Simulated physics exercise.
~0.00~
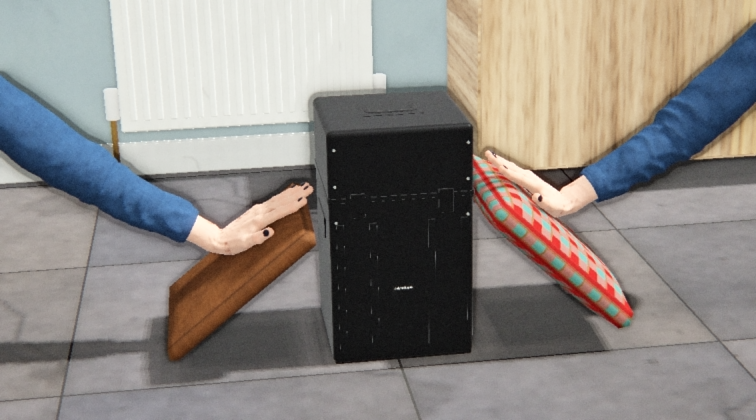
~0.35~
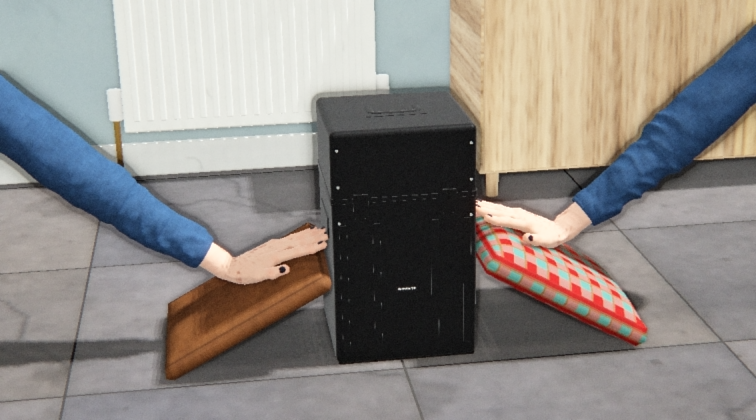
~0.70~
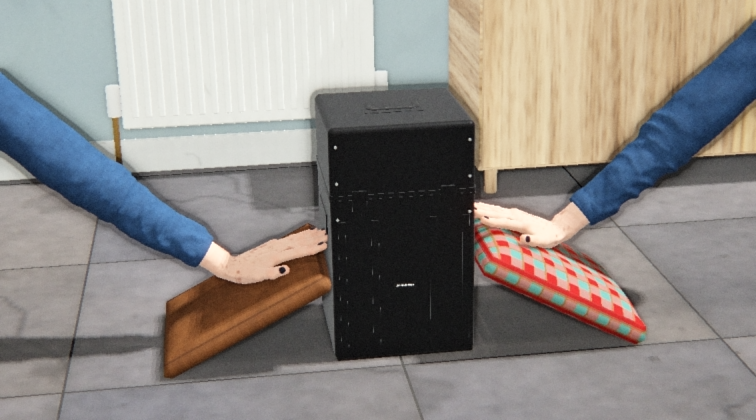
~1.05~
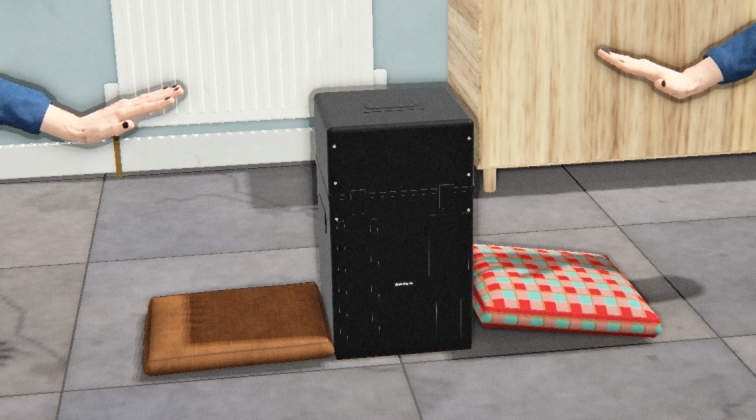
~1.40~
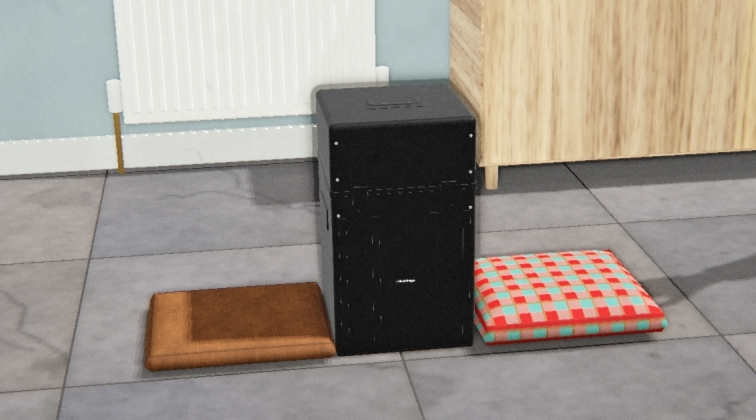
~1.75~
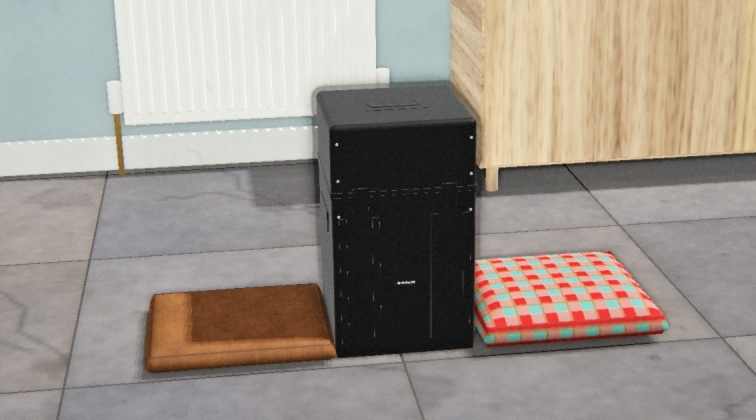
On a grey tiled floor, in front of a white radiator and a wooden cabinet, a tall black chest stands between two leaning cushions. Two hands in blue sleeves hold a brown seat pad against its left side and a red checked cushion against its right. Both pads sink a little lower under the hands and pause there, still tilted. Then the hands let go and draw back, and the brown pad drops flat while the red cushion slumps down. The hands leave, and both lie flat on the floor beside the unmoved chest.
